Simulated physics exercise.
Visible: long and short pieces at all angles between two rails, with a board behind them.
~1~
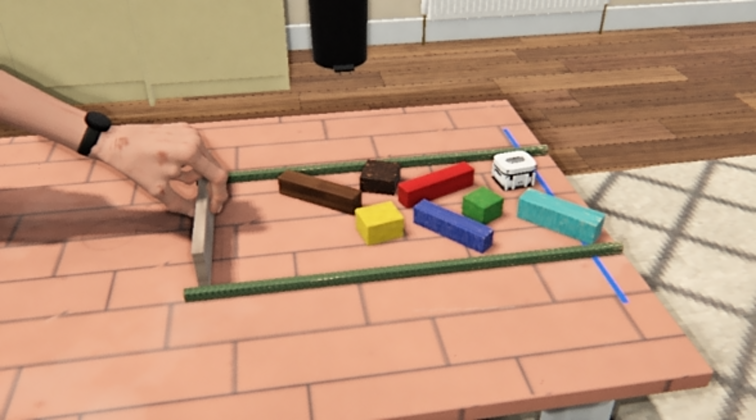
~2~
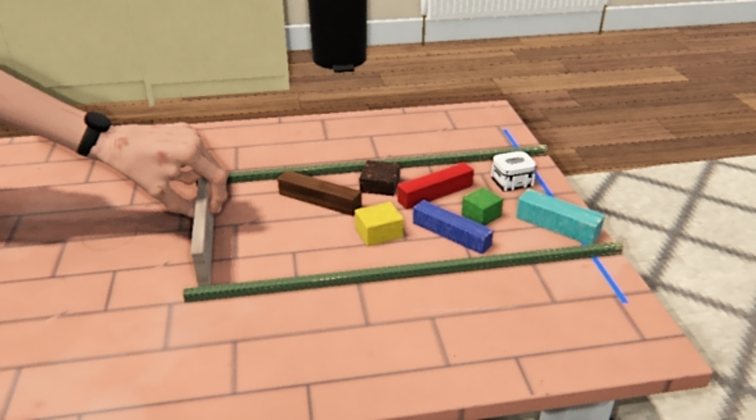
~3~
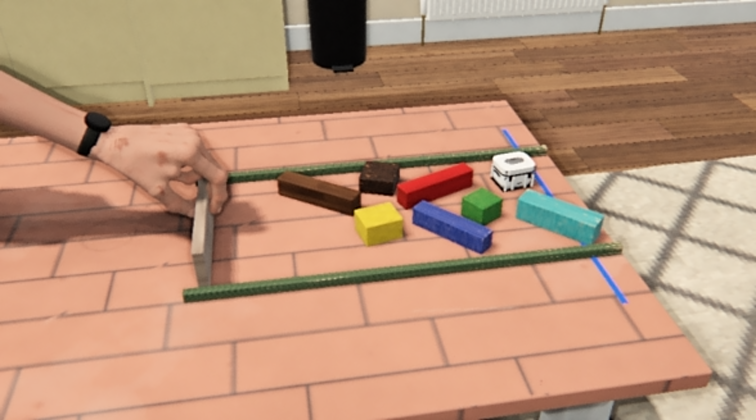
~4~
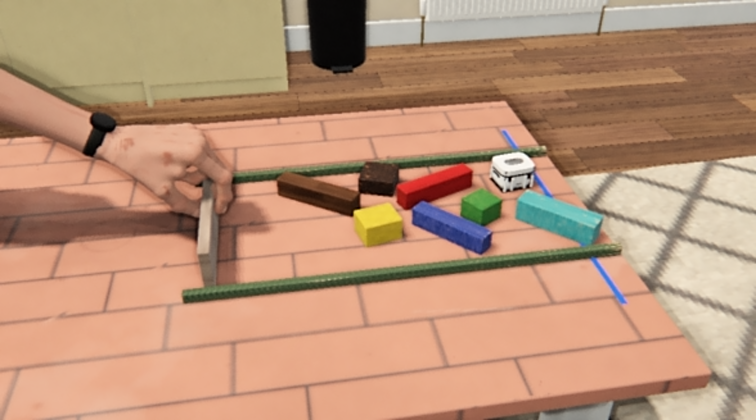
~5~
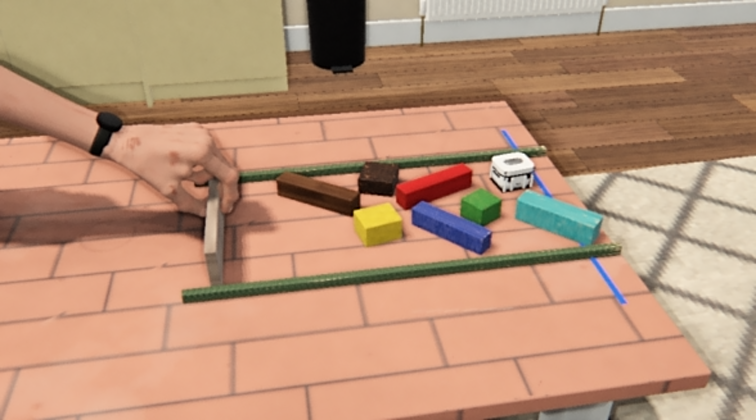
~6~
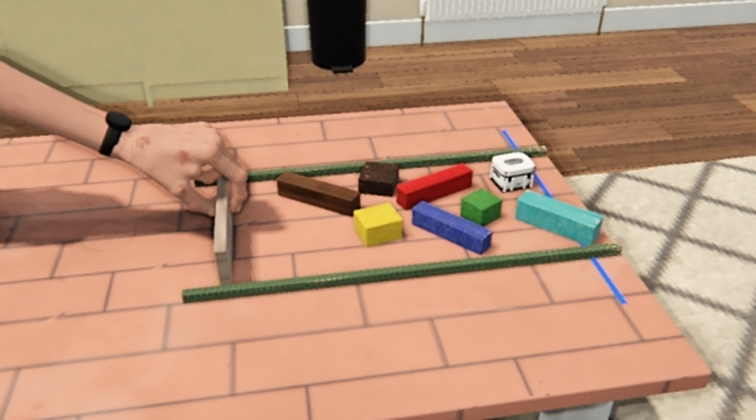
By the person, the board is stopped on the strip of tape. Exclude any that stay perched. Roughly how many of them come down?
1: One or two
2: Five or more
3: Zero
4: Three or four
(2) Five or more.
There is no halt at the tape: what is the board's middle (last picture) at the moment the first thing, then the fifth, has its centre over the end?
The middle is at about (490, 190), later at about (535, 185).
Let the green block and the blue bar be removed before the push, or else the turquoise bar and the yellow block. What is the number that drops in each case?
The first count is 4 and the second is 4.
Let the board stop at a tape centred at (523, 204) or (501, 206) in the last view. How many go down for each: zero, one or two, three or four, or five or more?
Falls: Three to four, then 1 or 2.
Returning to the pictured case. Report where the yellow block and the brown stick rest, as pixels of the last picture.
The yellow block ends up near (584, 208), and the brown stick near (551, 176).
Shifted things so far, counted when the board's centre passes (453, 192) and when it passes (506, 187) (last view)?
8 at one spot and 8 at the other.
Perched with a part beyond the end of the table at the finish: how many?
You'd get 1.
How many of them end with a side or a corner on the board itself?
All in all, 2.
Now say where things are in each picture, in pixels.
Turquoise bar (560, 216); white case (514, 171); green block (483, 206); board (205, 215); tape (554, 199), in the first frame.
White case (513, 172); red stick (436, 186), in the second frame.
Green block (482, 207); black block (380, 178), in the third frame.
Turquoise bar (558, 217); blue bar (451, 227), in the fourth frame.
White case (512, 172); board (216, 215), in the fifth frame.
Turquoise bar (558, 217); white case (512, 172); green block (481, 208); board (224, 214); tape (553, 201), in the sixth frame.
A little later, none off yet; turquoise bar at rest near (558, 217); white case at rest near (512, 172); green block at rest near (481, 208).
Next, none off yet; turquoise bar shifted a little near (574, 214); white case shifted about its own width near (536, 170); green block shifted about its own width near (523, 203).
When it is over, the number that fall off is five or more; down, black block, blue bar, red stick, green block, white case and turquoise bar.
